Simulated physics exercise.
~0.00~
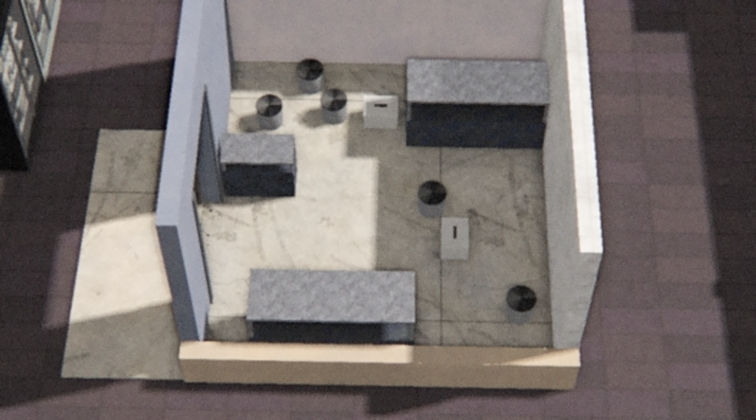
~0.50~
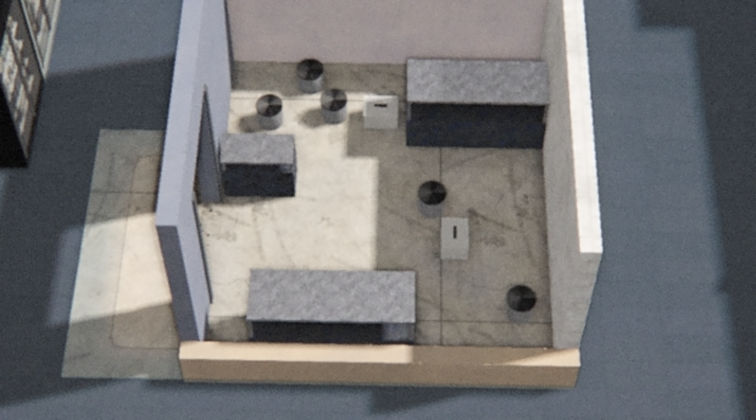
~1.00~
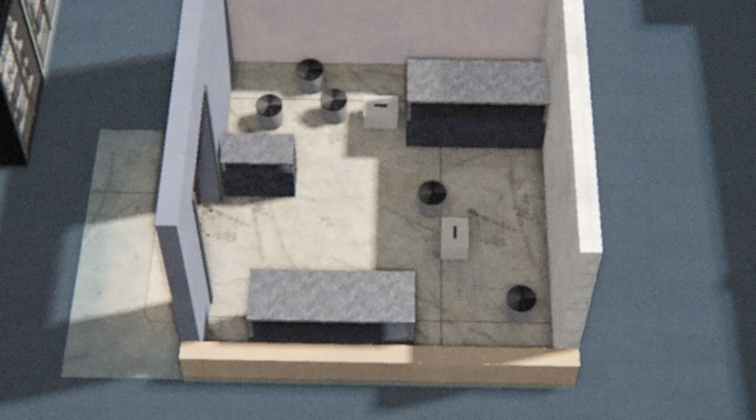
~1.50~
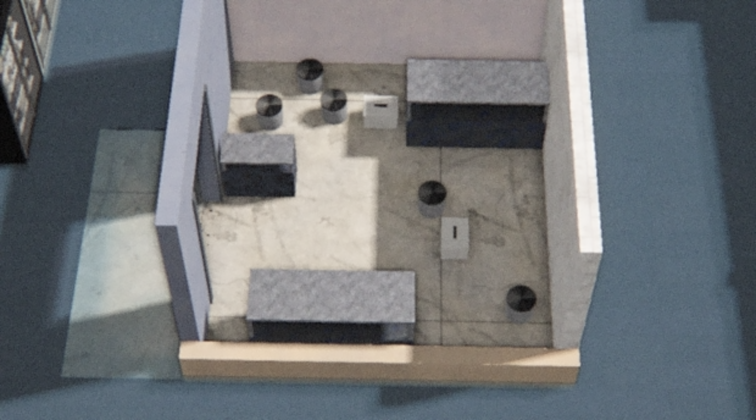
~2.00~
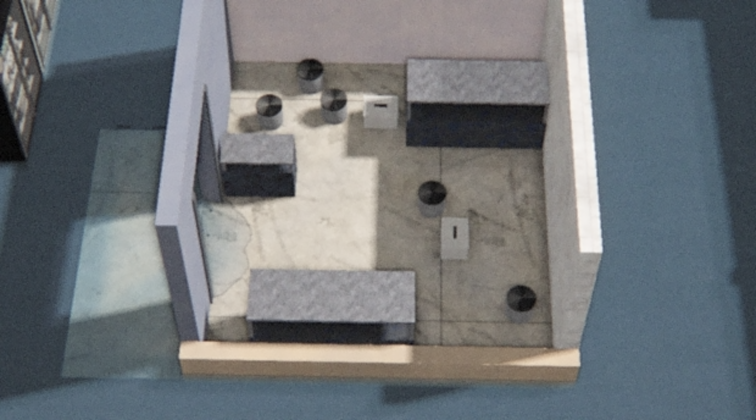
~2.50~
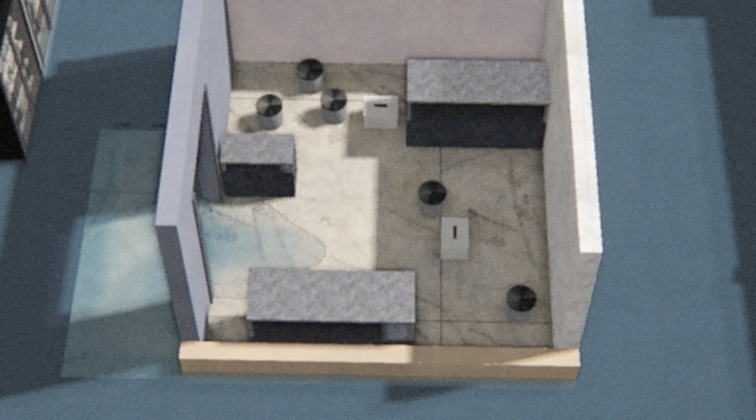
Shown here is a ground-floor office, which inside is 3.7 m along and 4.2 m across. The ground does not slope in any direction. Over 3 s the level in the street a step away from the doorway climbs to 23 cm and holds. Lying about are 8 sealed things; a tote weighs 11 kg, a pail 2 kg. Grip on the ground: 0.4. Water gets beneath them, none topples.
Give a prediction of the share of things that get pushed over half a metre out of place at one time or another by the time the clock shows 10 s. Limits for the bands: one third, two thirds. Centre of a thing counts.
It falls in the mid range.
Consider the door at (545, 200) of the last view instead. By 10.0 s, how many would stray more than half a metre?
In that case 5 of them.
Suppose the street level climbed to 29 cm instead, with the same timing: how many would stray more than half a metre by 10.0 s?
Count: 6.
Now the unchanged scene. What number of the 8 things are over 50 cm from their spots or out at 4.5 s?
1.
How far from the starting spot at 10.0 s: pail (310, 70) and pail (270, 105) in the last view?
40 cm and 60 cm respectively.
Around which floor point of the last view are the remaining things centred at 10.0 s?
Around (352, 119).
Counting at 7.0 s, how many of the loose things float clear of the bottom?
It comes to 3 of them.
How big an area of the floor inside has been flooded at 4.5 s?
About 8.0 m2.
After 3.5 s 0 of 8 are over 50 cm from their spots; 0 afloat.
After 4.5 s 1 of 8 are over 50 cm from their spots; 0 afloat.
After 7.0 s 3 of 8 are over 50 cm from their spots; 3 afloat.
After 10.0 s 4 of 8 are over 50 cm from their spots, and 5 have been at some point; 6 afloat.
